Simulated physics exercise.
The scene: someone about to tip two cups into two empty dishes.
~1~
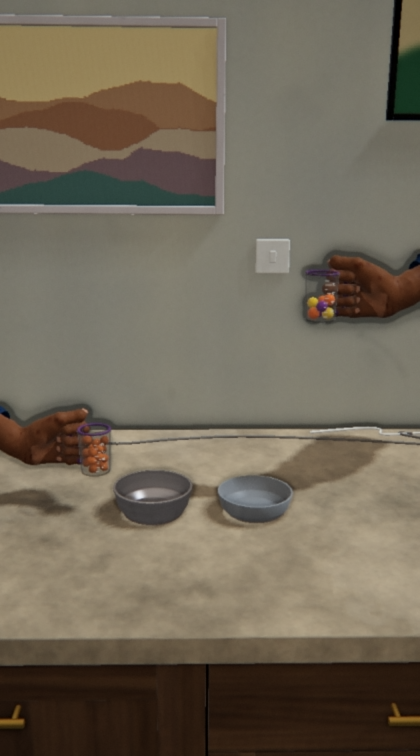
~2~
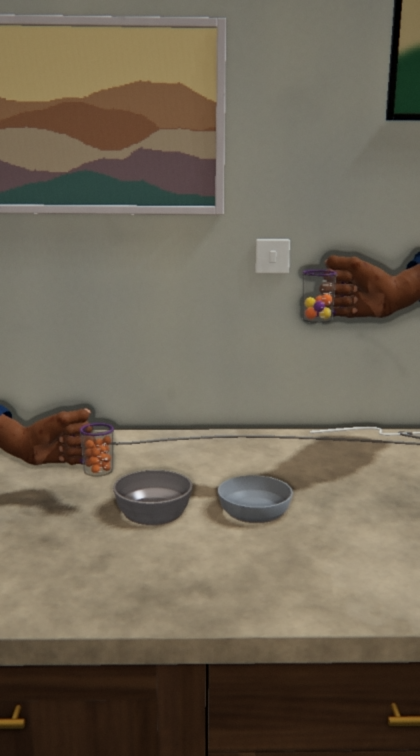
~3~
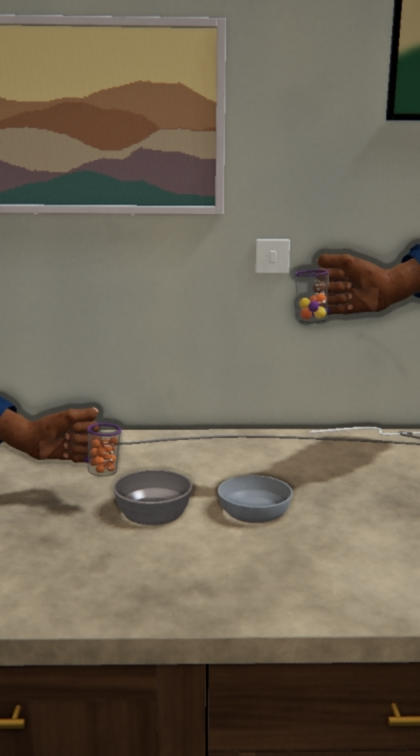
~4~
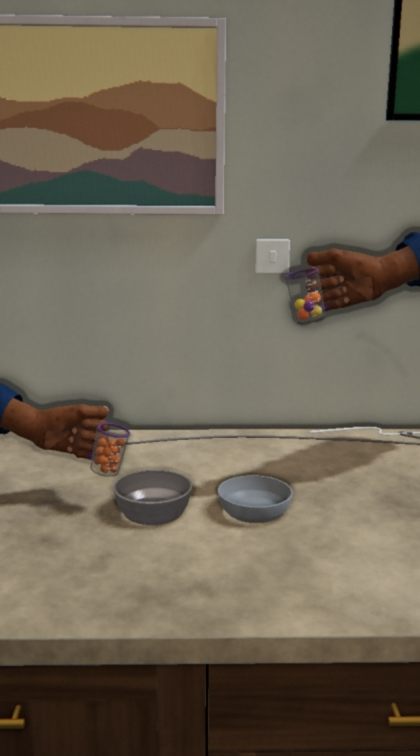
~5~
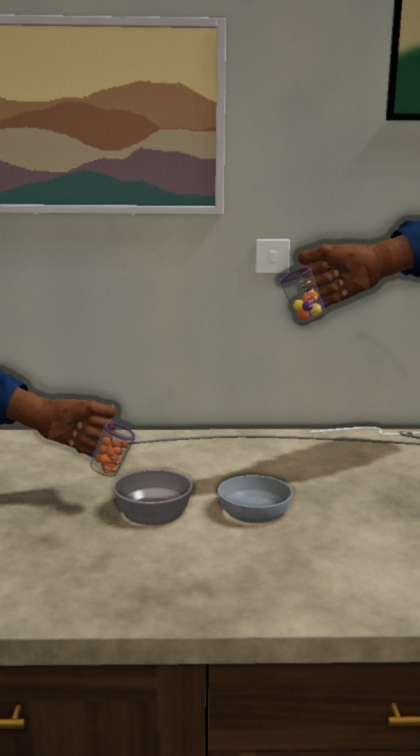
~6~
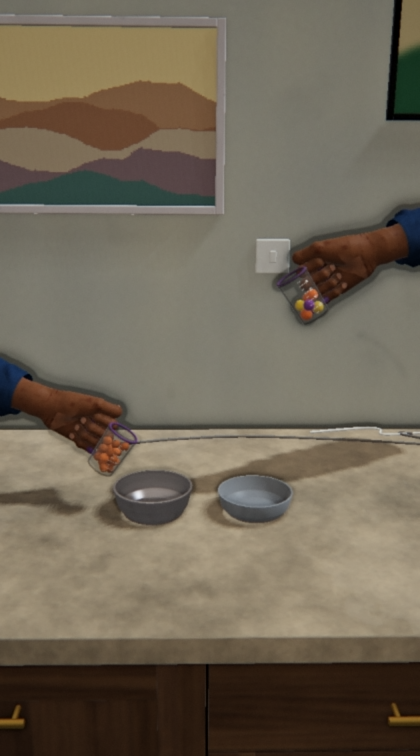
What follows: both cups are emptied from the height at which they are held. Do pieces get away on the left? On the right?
On the left the dish takes them without a loss, on the right it cannot keep them all in.
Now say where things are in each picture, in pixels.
The first picture shows left dish near (151, 505), empty; left cup near (95, 450), holding coated peanuts, just above its dish; right dish near (258, 510), empty; right cup near (321, 296), holding glass marbles, high above its dish.
The second picture shows left cup near (98, 450), upright; right cup near (318, 296), upright.
The third picture shows left cup near (103, 450), tipped 5°; right cup near (312, 296), tipped 5°.
The fourth picture shows left cup near (109, 450), tipped 14°; right cup near (306, 296), tipped 14°.
The fifth picture shows left cup near (112, 450), tipped 24°; right cup near (303, 296), tipped 24°.
The sixth picture shows left dish near (151, 505); left cup near (112, 450), tipped 34°; right dish near (258, 510); right cup near (303, 296), tipped 34°.
Then, 0.57 s on from there, left, the whole lot still in the cup; right, the whole lot still in the cup.
Then, 1.07 s on from there, left, all but a few still in the cup, a little in the dish; right, the bulk still in the cup, a little in the air.
Then, 1.50 s on from there, left, the whole lot in the dish; right, the whole lot in the air.
In the end, left, the whole lot in the dish, none at all outside the dish; right, near a quarter in the dish, near two thirds outside the dish.
